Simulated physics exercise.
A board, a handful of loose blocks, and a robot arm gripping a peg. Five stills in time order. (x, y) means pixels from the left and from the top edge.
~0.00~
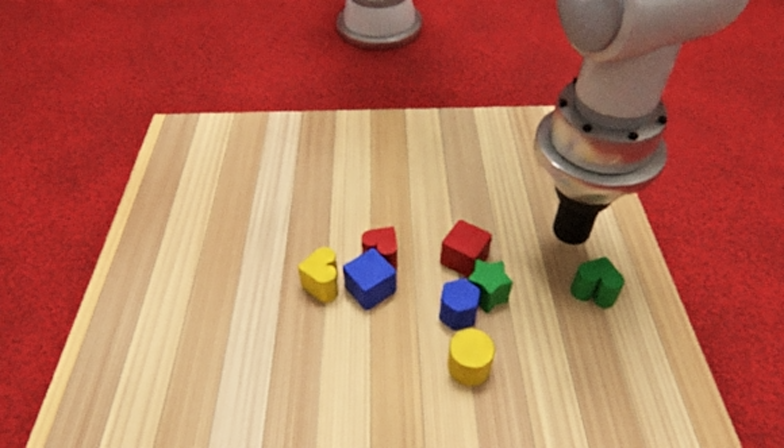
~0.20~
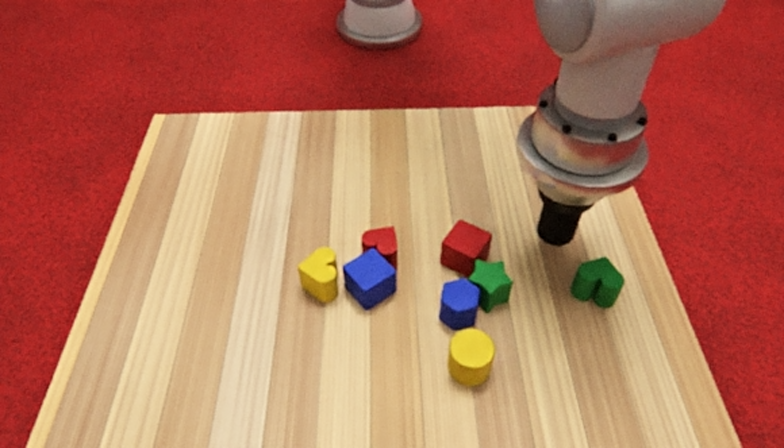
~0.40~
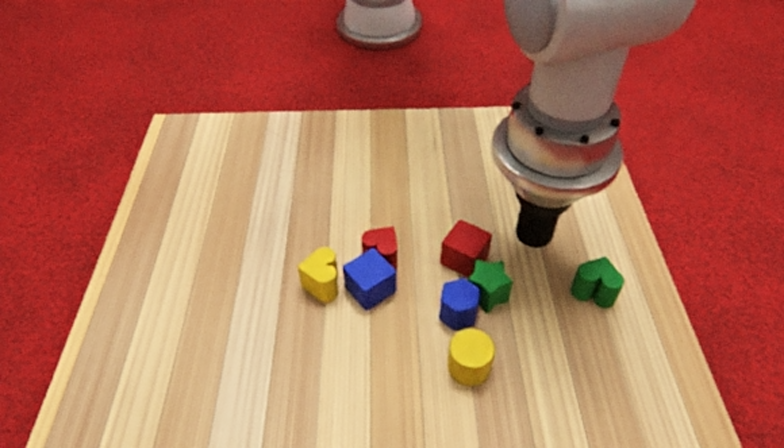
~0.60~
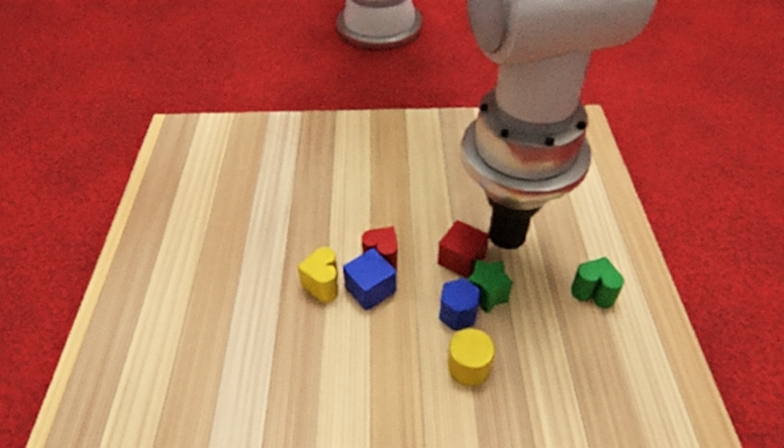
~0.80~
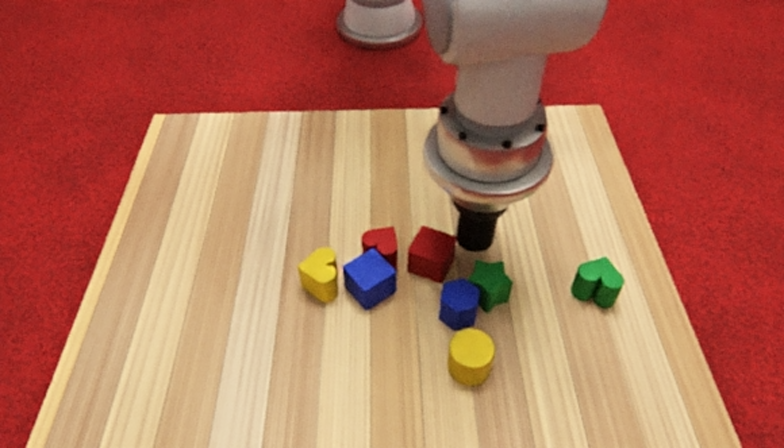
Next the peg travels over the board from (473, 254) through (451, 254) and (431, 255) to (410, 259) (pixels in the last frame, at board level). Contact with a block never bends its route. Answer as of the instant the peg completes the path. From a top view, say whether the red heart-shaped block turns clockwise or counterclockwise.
Direction: Clockwise.
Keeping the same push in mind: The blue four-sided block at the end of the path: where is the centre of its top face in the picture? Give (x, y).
Somewhere near (344, 287).
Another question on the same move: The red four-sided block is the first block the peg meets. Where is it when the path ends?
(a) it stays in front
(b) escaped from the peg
Answer: A.
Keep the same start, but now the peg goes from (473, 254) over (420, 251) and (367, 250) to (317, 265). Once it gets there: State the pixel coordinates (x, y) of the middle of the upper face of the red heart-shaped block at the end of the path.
Most likely (281, 258).
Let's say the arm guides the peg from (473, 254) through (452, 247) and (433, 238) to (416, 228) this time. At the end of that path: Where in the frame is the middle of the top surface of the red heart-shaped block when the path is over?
At roughly (360, 241).
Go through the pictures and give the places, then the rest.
In the first picture, tip of the peg at (571, 232), middles of tops, yellow heart-shaped block at (320, 264), blue four-sided block at (369, 268), red heart-shaped block at (382, 239), red four-sided block at (467, 238).
In the second picture, peg at (555, 233), nothing pushed.
In the third picture, peg at (534, 235), nothing pushed.
In the fourth picture, peg at (507, 237), red four-sided block at (465, 238).
In the fifth picture, peg at (475, 239), yellow heart-shaped block at (320, 264), blue four-sided block at (369, 268), red heart-shaped block at (382, 239), red four-sided block at (433, 243).
What follows on the original path. Halfway along, peg at (442, 240); blue four-sided block at (362, 271), turned 20° anticlockwise; red heart-shaped block at (370, 240), turned 15° clockwise; red four-sided block at (404, 250), turned 20° anticlockwise.
At the end, peg at (410, 245); yellow heart-shaped block at (312, 267), turned 20° clockwise; blue four-sided block at (344, 287); red heart-shaped block at (340, 248), turned 25° clockwise; red four-sided block at (378, 261), turned 45° anticlockwise.
